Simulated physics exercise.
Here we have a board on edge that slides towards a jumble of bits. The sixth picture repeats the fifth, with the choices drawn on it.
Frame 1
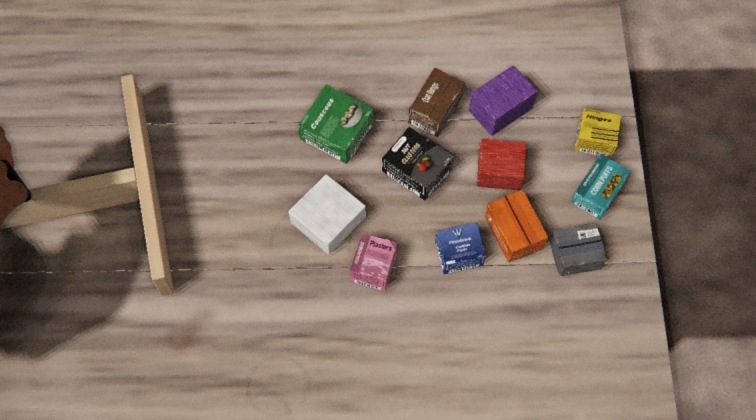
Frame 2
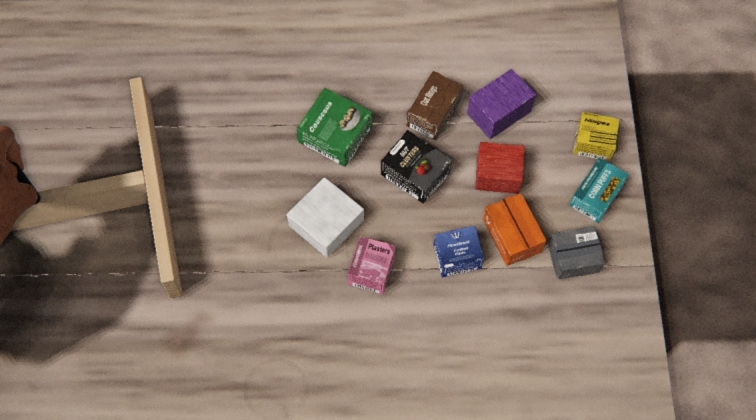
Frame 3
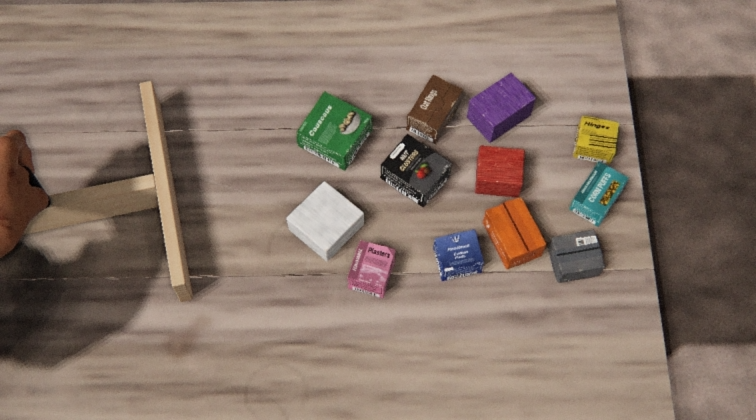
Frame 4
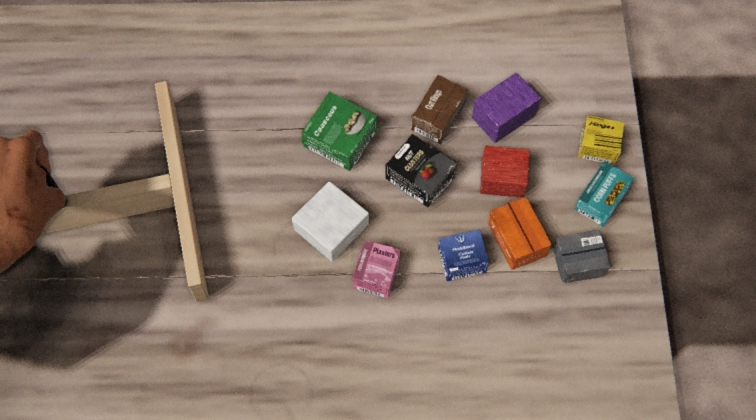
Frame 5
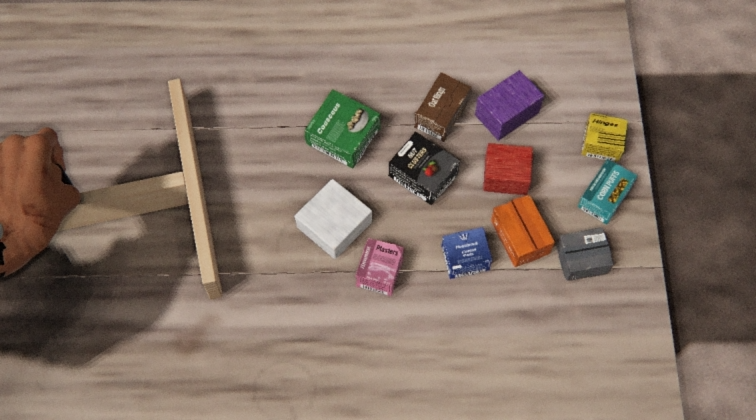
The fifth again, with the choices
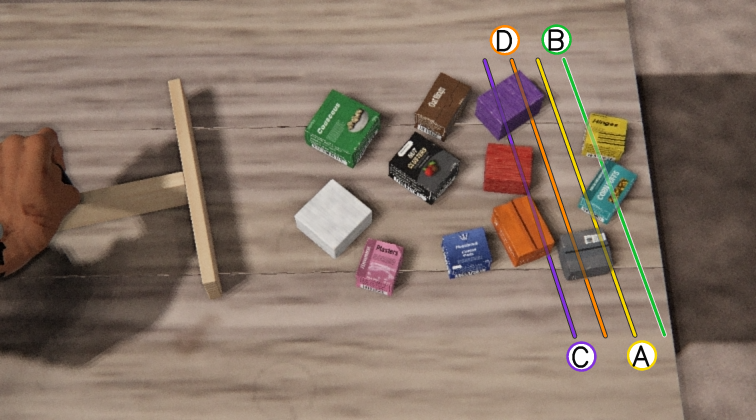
A hand sliding a wooden T-shaped board slowly rightward across a wood-grain tabletop towards a scattered group of colourful small boxes and blocks.
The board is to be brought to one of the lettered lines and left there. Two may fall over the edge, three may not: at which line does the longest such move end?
C.
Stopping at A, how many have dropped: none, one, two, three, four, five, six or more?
In all, six or more.
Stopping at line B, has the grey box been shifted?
Yes.
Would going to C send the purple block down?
By then, no.
On the marked copy, A at (584, 189); B at (611, 189); C at (527, 190); D at (556, 190).
With C. Early on, board (312, 174); green packet (348, 128); white block (367, 216).
Further on, board (432, 172); grey box (599, 252); orange box (549, 218).
At the end, board (527, 171); turquoise box (652, 170); yellow box (634, 131); none fallen.
As for the rest, A drops six; B drops nine; D drops three.
